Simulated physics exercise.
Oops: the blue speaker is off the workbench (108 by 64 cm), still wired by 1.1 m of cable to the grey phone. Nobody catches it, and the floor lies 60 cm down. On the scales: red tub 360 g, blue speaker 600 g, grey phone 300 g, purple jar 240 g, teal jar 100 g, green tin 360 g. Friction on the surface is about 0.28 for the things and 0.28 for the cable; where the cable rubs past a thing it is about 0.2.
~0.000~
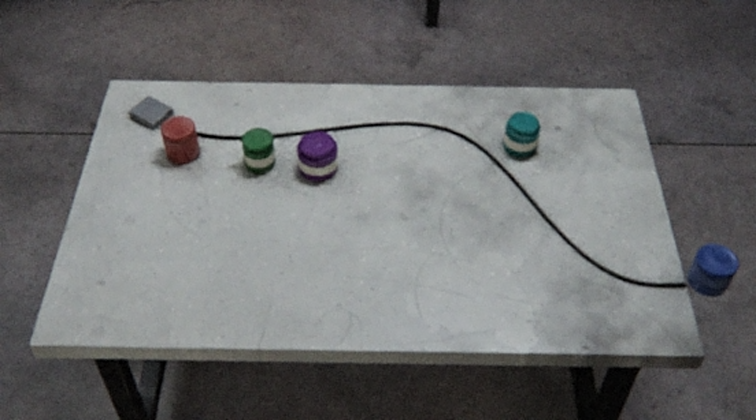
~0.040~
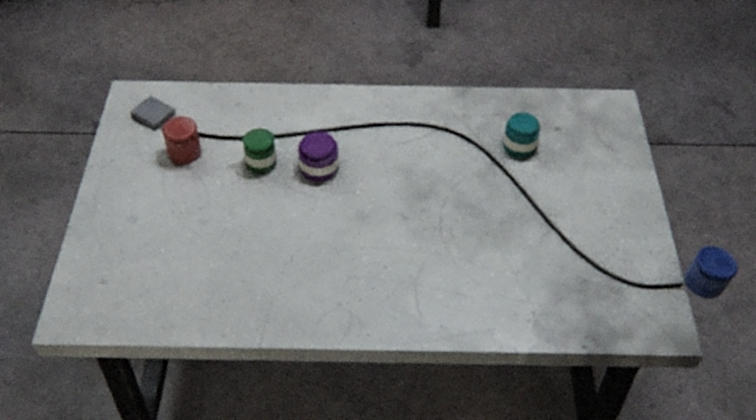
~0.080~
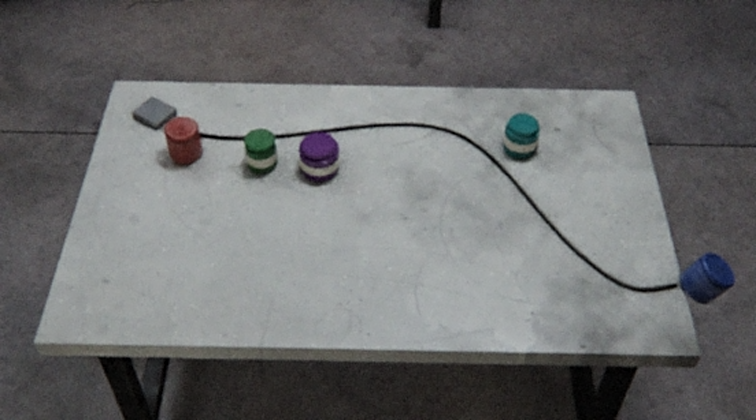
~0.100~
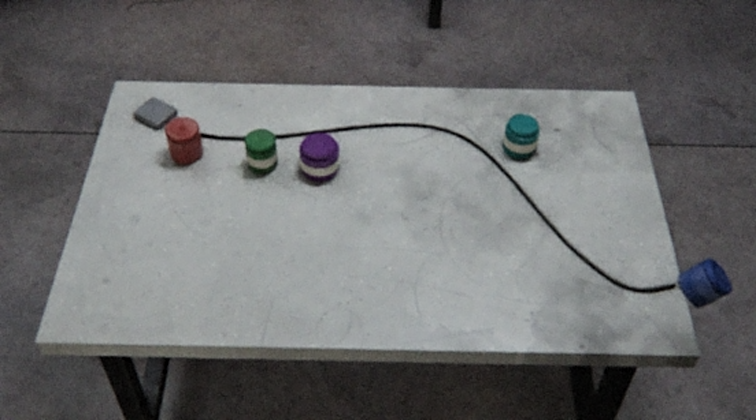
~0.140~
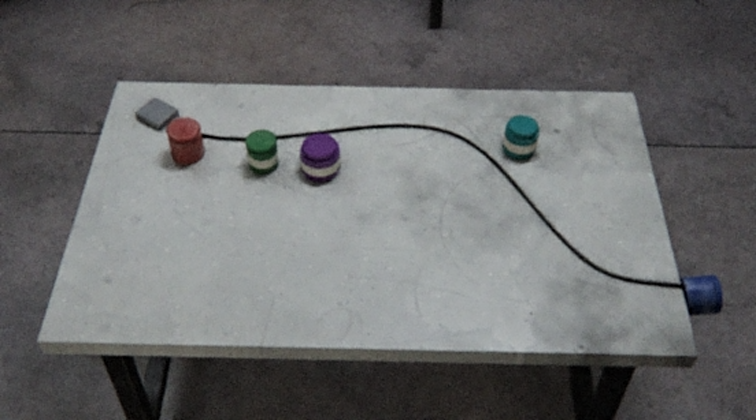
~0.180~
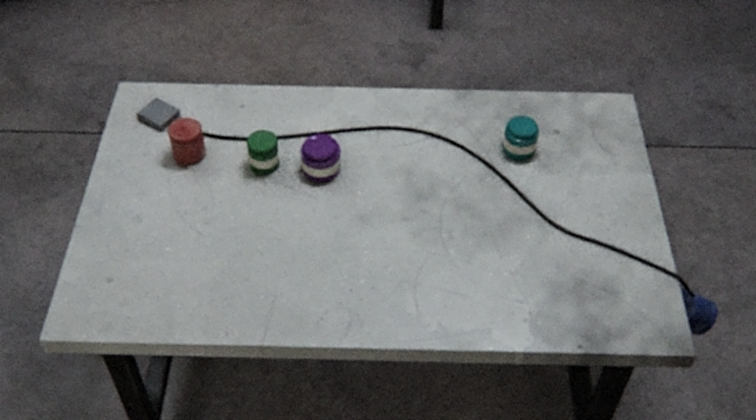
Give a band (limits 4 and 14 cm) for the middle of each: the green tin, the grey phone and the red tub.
In order: The green tin stays in the low band; the grey phone reaches the top band; the red tub barely shifts.
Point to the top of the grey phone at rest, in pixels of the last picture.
Around (596, 198).
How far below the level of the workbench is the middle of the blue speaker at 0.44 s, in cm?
About 40 cm.
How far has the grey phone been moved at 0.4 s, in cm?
About 28 cm.
By 0.4 s, the cable's tail end at (308, 143); grey phone 28 cm off its start, blue speaker over the edge, purple jar 2 cm off its start.
By 0.7 s, the cable's tail end at (473, 185); grey phone 62 cm off its start, blue speaker over the edge, purple jar 2 cm off its start.
By 0.9 s, the cable's tail end at (587, 206); grey phone 83 cm off its start at (570, 194), blue speaker over the edge, purple jar 2 cm off its start at (319, 151).
By 1.2 s, the cable's tail end at (614, 208); grey phone 88 cm off its start, blue speaker over the edge, purple jar 2 cm off its start.
By 2.4 s, the cable's tail end at (614, 208); grey phone 88 cm off its start at (596, 198), red tub 0 cm off its start at (185, 129), green tin 0 cm off its start at (262, 140), blue speaker over the edge.
